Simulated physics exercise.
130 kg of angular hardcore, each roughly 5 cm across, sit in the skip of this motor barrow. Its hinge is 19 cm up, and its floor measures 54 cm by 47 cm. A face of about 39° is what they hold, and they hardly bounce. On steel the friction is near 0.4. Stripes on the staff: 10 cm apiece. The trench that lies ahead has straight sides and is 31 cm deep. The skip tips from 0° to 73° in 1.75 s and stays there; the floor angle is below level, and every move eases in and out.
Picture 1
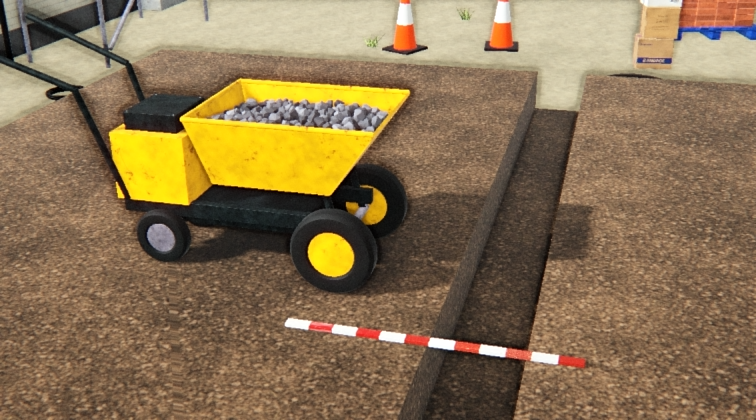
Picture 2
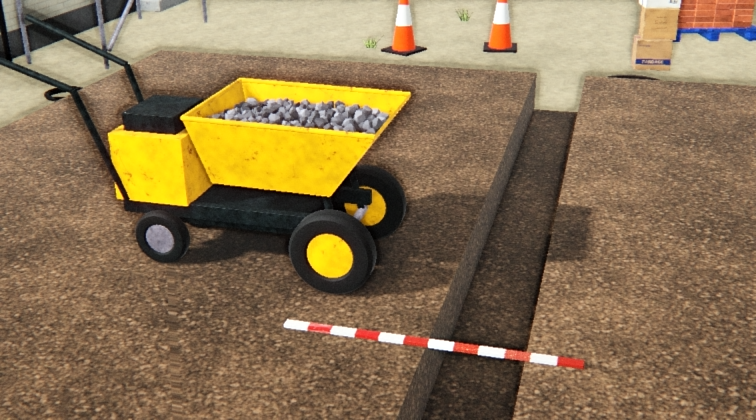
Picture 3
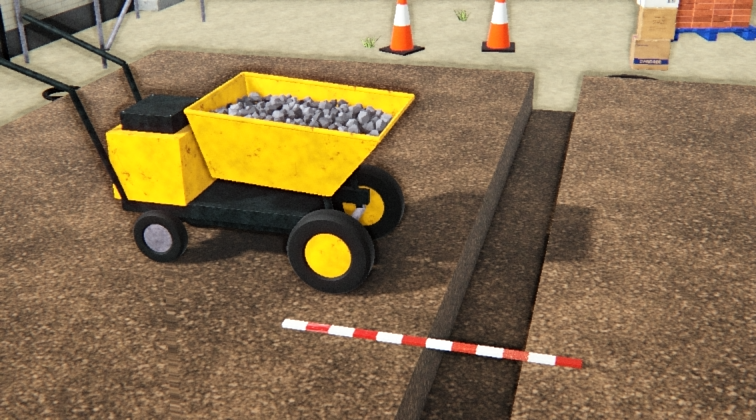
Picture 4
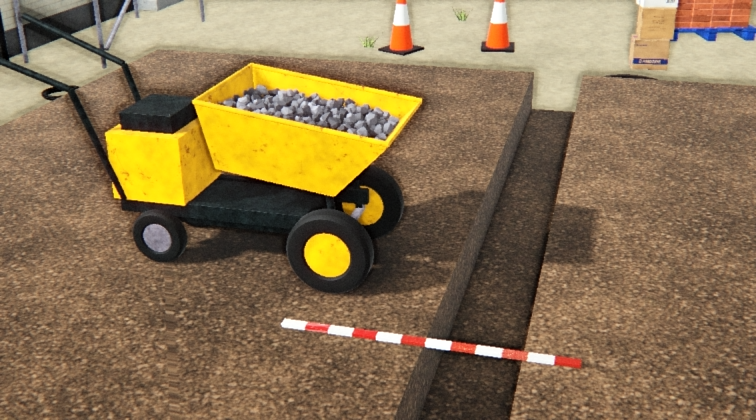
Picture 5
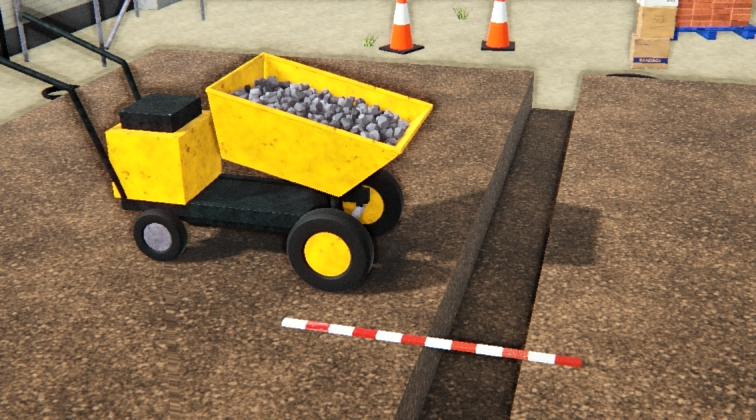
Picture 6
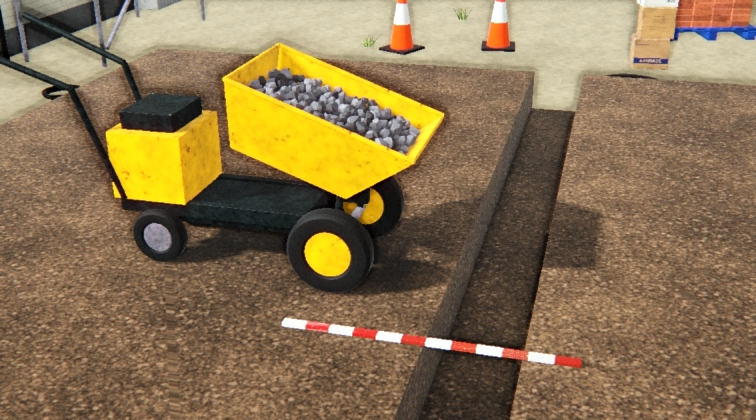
On a dirt building plot, a yellow motor barrow's skip of grey stones tilting steadily forward to the right beside a trench.
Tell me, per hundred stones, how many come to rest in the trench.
86 per hundred.
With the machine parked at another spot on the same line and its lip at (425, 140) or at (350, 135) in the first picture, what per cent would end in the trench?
It'd be around 50 per cent and after that around 90 per cent.
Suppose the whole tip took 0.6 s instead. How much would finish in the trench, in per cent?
Probably about 70 in a hundred.
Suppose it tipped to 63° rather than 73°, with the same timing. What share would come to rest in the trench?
The trench would hold about 40% of it.
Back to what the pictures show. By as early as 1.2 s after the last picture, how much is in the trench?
25 per cent, give or take.
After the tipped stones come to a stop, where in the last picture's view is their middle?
I'd put it close to (499, 321).
Then, 0.7 s after the last picture the floor is at 61°, 100 % in the skip; the foremost stones are at (467, 220).
Then, 1.2 s after the last picture the floor is at 73°, 74 % in the skip, 25 % in the trench, 1 % past the trench; the foremost stones are at (541, 307).
Then, 1.6 s after the last picture the floor is at 73°, 49 % in the skip, 48 % in the trench, 3 % past the trench; the foremost stones are at (597, 295).
Then, 3.6 s after the last picture the floor is at 73°, 11 % in the skip, 86 % in the trench, 3 % past the trench; the foremost stones are at (605, 297).
